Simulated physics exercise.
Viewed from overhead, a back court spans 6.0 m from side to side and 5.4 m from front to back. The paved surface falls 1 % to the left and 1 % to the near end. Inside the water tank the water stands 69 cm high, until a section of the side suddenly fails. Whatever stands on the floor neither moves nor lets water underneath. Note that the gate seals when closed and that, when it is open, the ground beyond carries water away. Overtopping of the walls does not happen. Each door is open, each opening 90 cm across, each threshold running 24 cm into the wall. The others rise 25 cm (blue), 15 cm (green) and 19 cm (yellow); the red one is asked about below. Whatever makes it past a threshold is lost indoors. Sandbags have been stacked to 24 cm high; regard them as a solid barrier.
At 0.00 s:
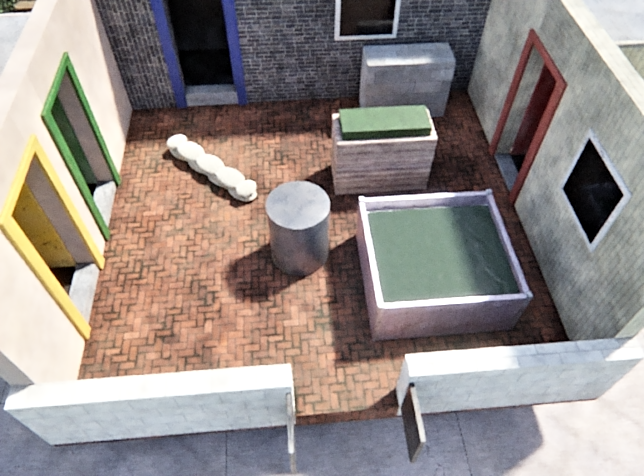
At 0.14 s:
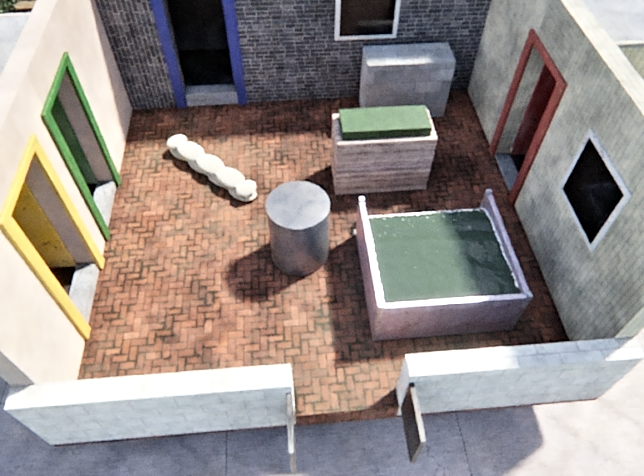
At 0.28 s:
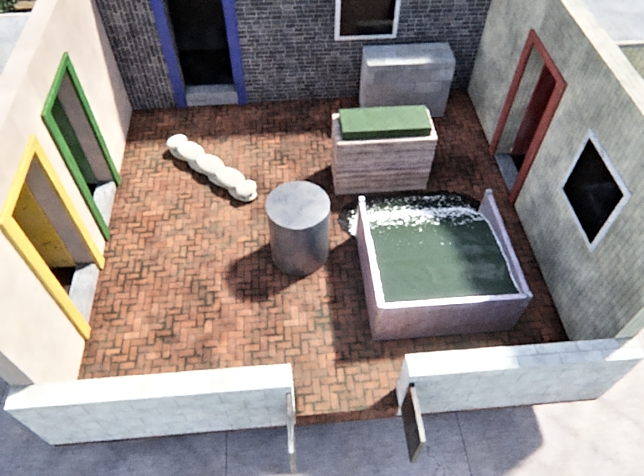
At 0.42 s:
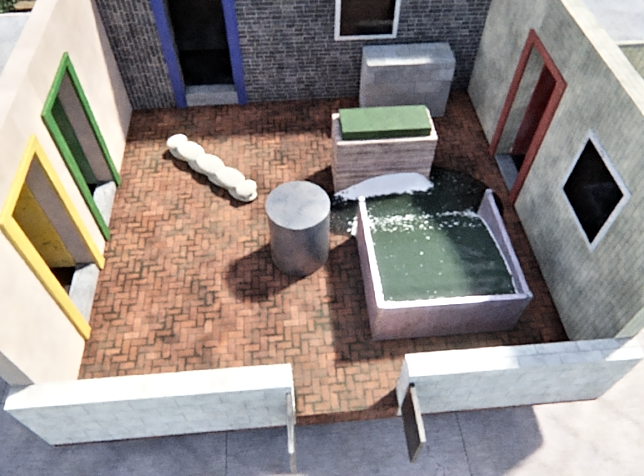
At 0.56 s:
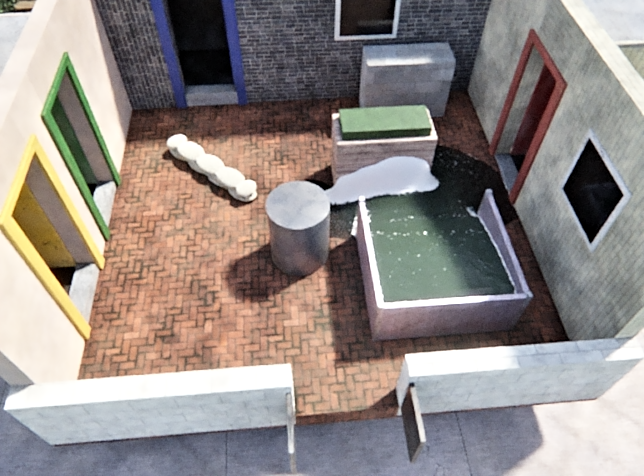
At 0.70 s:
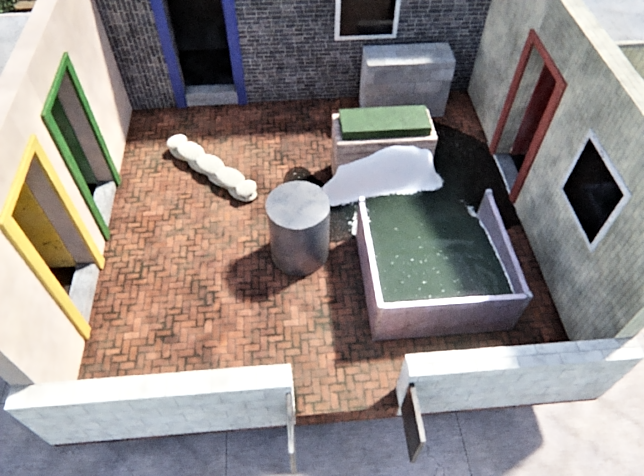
At first, dark green water lies still in a pale, box-like tank on the right of a brick-paved courtyard. Then the tank's far side opens, and foaming water pours out behind it, spreading around the nearby crate and darkening the bricks toward the red door, while everything else stays put.
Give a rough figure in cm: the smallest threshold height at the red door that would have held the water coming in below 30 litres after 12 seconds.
21 cm.
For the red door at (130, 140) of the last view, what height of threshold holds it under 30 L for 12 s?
Close to 11.0 cm at the least.
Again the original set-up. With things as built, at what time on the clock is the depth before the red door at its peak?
About 2.4 seconds.
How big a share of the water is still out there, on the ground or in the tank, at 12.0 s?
Water still present: Approx. 80 %.
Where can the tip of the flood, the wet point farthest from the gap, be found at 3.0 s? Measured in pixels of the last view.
Pixel: About (132, 116).
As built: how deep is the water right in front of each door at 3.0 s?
Door by door, in centimetres - blue 9, green 13, yellow 12, red 14.
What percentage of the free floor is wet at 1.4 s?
Wet share: Near 25 %.
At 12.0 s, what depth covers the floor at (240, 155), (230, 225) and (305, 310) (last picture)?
Roughly 6, 2 and 6 cm, in turn.
After 1.4 s water covers 25 % of the floor, deepest (42 cm) near (390, 200); 15 cm at the red door, 14 litres in over its 5 cm threshold.
After 3.0 s water covers 65 % of the floor, deepest (24 cm) near (450, 104); 14 cm at the red door, 163 litres in over its 5 cm threshold.
After 12.0 s water covers 95 % of the floor, deepest (11 cm) near (71, 414); 2 cm at the red door, 224 litres in over its 5 cm threshold.
At the red door as built, the water arrived by 0.7 s and peaked near 16 cm at 2.4 s.
With a threshold of 18 cm, 48 litres would have come in within the 12 s; with 24.5 cm, 16 litres. So under 30 litres takes about 21 cm.
